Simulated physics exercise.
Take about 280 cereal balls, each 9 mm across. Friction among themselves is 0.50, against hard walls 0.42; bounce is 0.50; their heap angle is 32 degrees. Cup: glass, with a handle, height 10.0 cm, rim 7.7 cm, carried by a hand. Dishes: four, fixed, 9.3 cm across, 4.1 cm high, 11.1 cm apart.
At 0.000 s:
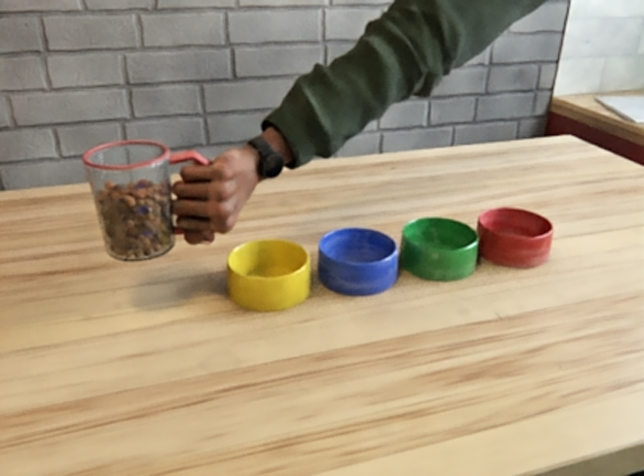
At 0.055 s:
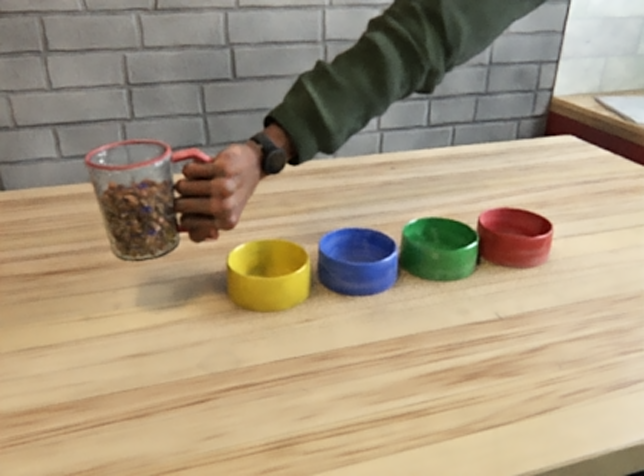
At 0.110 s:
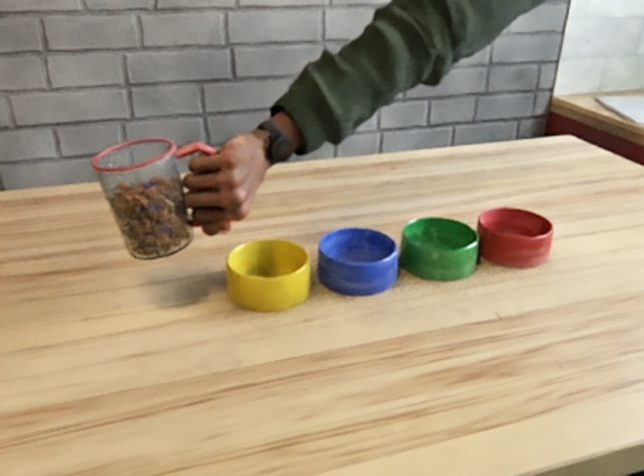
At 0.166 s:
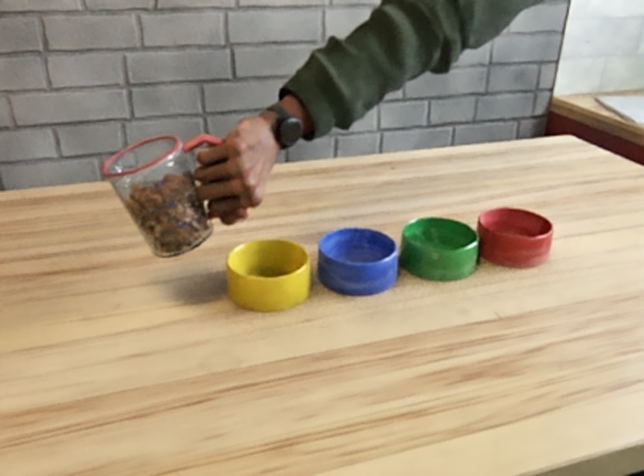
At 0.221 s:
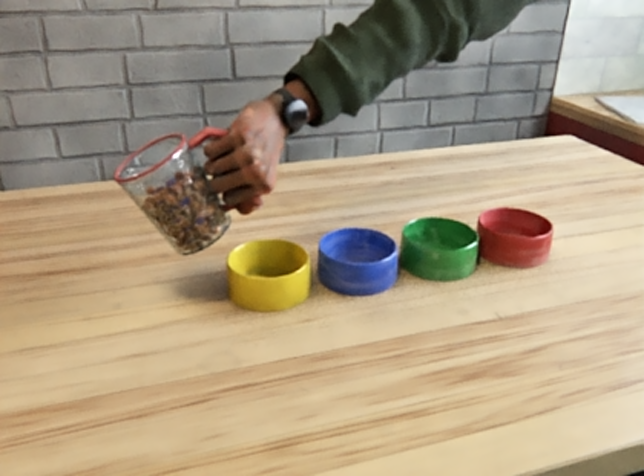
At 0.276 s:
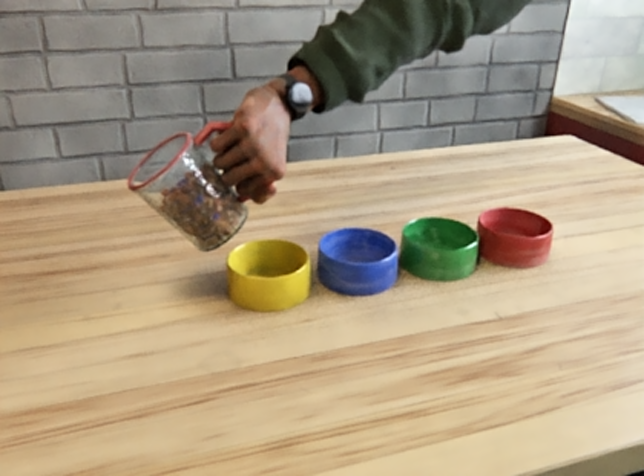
A hand in a dark green sleeve and black watch holds a clear, red-rimmed cup of small brownish pieces at the left, moving it slightly right while steadily tilting it, its mouth leaning left. Yellow, blue, green and red dishes stand in a row, left to right, on the pale wooden table. The camera stays still, looking slightly down toward a grey brick wall behind.
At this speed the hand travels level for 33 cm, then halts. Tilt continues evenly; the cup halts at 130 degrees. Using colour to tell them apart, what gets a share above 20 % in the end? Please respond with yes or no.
Red no, blue yes, green no, yellow yes, counter yes.
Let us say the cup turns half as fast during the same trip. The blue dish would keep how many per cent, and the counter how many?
Shares - blue: 80, counter: 10.
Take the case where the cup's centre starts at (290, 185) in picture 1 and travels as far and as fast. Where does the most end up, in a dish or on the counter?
Largest amount ends at green.
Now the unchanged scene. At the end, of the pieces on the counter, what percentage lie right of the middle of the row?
0 per cent.
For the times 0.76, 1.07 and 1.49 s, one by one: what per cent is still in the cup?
Series: 95 / 5 / 0 per cent.
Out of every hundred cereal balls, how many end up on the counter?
Roughly 30 in a hundred.
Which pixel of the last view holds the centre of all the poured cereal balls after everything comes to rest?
About (313, 274).
Then, at 0.76 s, tilt 112 degrees; cup holds 95 %, yellow 5 %.
Then, at 1.07 s, tilt 130 degrees; cup holds 5 %, blue 30 %, yellow 35 %.
After 1.49 s, tilt 130 degrees; cup holds 0 %, blue 40 %, yellow 35 %.
By 1.8 s all is still; red 0 %, blue 40 %, green 0 %, yellow 35 %, counter 30 %.
